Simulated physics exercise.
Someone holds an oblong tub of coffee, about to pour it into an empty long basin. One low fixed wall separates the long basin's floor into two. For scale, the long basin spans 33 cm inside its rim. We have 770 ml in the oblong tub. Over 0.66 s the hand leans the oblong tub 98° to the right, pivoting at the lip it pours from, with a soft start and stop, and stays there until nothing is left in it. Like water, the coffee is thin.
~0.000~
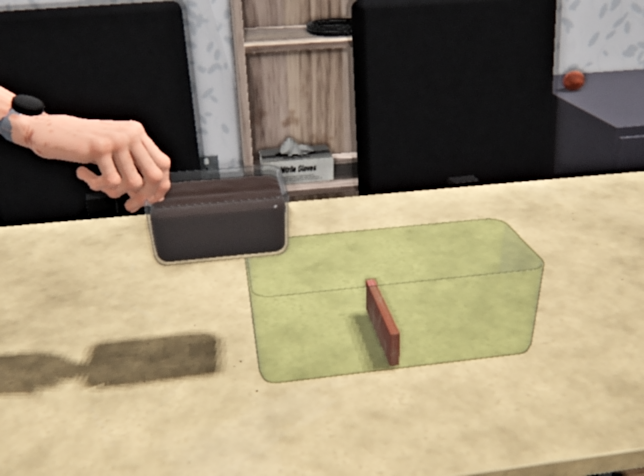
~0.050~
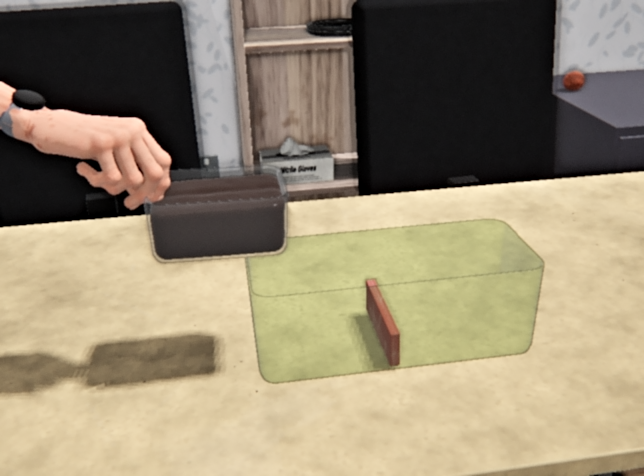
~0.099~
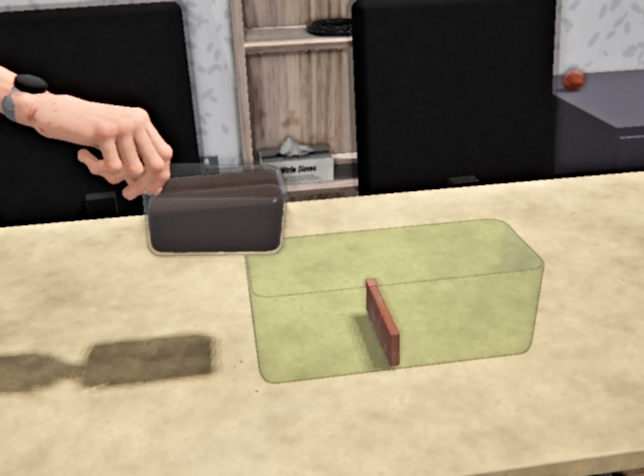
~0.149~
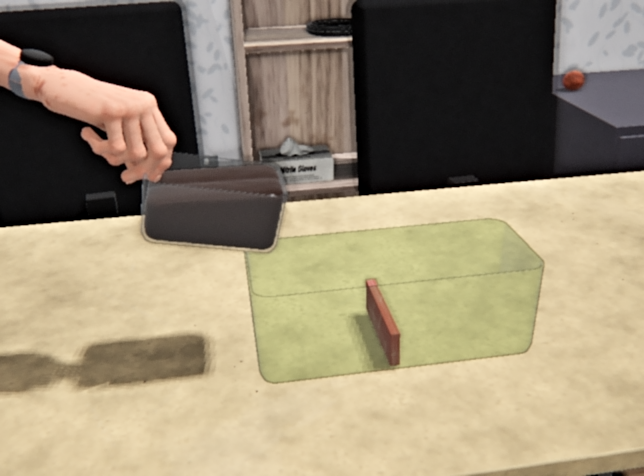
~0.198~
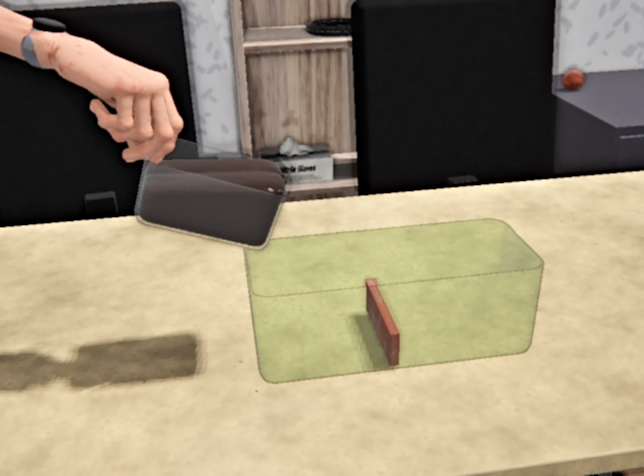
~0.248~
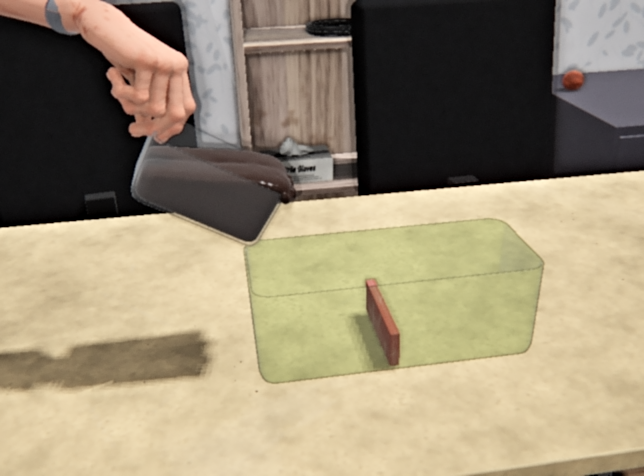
A hand tilted a clear oblong tub of dark coffee to the right, slowly at first and then more steeply, and a little coffee slipped over its edge beside an empty, greenish long basin.
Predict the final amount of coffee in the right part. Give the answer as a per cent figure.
The right part ends with roughly 54 per cent.
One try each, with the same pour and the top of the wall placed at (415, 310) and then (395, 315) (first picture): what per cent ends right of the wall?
One try each: Around 25 percent and then around 45 percent.
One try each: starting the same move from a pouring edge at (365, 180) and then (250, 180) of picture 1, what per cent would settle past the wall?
Roughly 80 per cent the first time and 25 per cent the second.
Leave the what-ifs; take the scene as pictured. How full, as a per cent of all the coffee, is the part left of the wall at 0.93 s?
Left share: Approx. 34 %.
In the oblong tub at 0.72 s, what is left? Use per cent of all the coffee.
4 per cent or so.
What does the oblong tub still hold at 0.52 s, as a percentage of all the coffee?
Around 30 in a hundred.
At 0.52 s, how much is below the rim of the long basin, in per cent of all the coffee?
About 18%.
By 0.52 s the tilt is 88° and 30 per cent is still to pour, 17 is left of the wall and 0 right of it.
By 0.72 s the tilt is 98° and 4 per cent is still to pour, 23 is left of the wall and 62 right of it.
By 0.93 s the tilt is 98° and 1 per cent is still to pour, 33 is left of the wall and 52 right of it.
By 1.16 s the tilt is 98° and 0 per cent is still to pour, 39 is left of the wall and 54 right of it.
At rest 39 per cent lies left of the wall, 54 right of it and 7 outside.
